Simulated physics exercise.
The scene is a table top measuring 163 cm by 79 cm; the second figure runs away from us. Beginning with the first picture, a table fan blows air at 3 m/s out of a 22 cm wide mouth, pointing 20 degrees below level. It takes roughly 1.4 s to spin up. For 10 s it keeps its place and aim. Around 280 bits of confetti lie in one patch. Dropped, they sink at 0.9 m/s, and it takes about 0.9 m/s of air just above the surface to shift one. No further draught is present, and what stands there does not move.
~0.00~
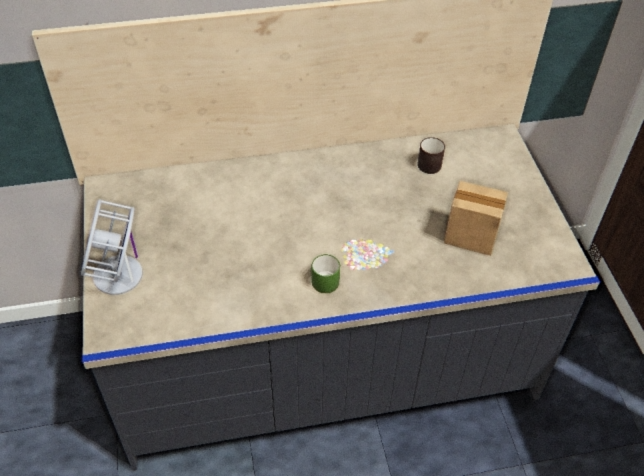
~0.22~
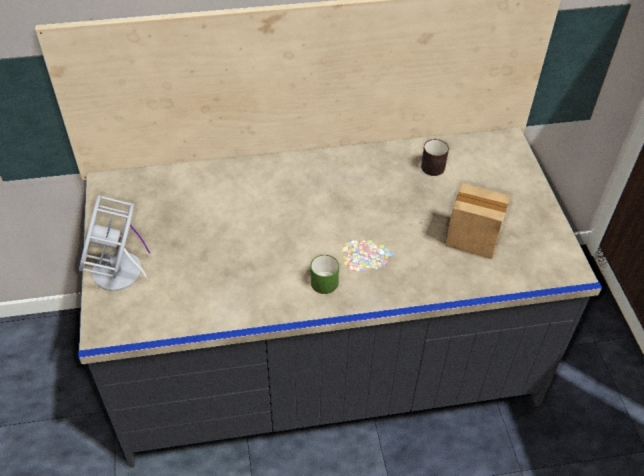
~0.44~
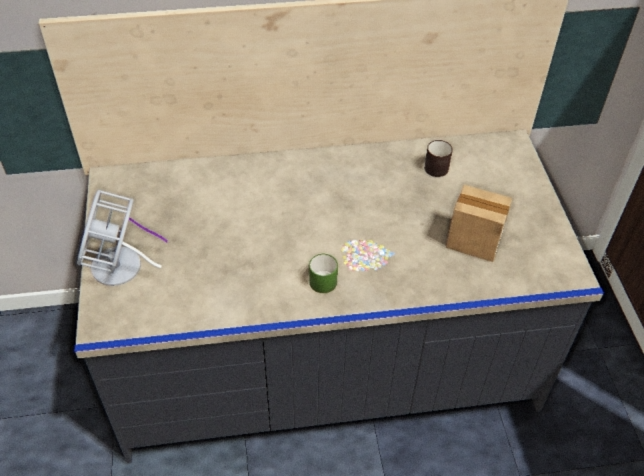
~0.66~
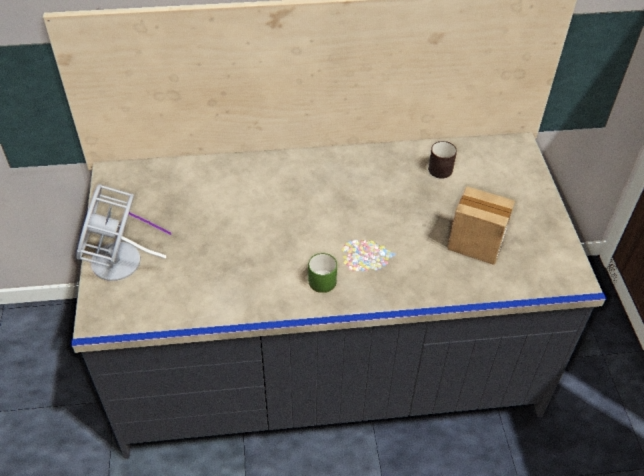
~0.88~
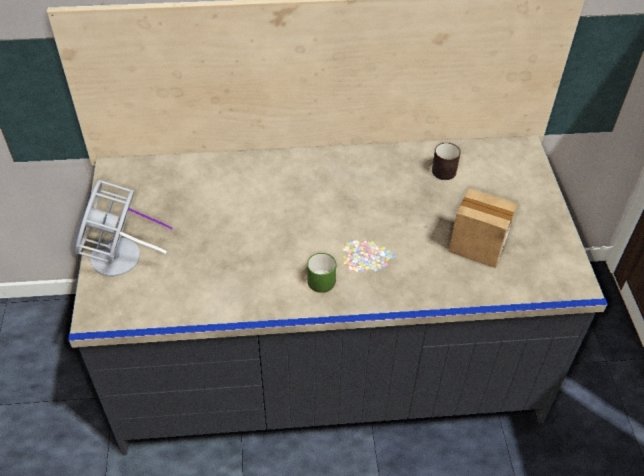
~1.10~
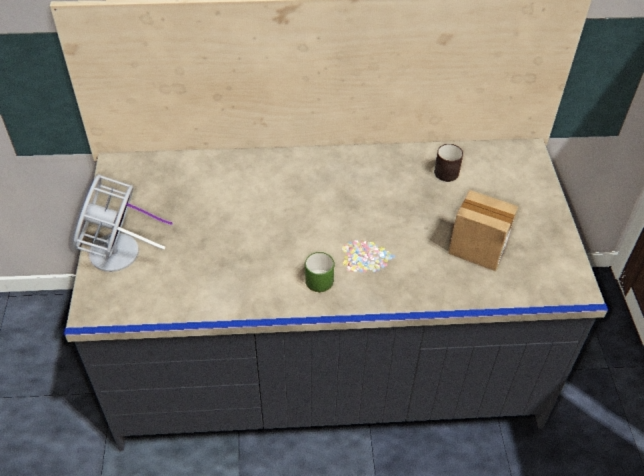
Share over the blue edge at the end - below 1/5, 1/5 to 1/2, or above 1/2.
I expect the share ending over that edge to be the majority of them.
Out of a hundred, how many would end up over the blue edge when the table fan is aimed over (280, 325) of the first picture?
In that case the share would be about 5 %.
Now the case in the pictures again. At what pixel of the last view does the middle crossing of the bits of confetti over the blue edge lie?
The halfway point of the crossings is around (489, 316) in the last picture.
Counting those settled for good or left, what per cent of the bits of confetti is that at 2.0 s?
The share is roughly 10 %.
After 2.0 s the count stands so, 31 % are over the blue edge; the middle of those still in play is near (432, 275).
After 3.2 s the count stands so, 63 % are over the blue edge; the middle of those still in play is near (413, 276).
After 5.5 s the count stands so, 73 % are over the blue edge.
After 10.0 s, at the end, 75 % are over the blue edge.
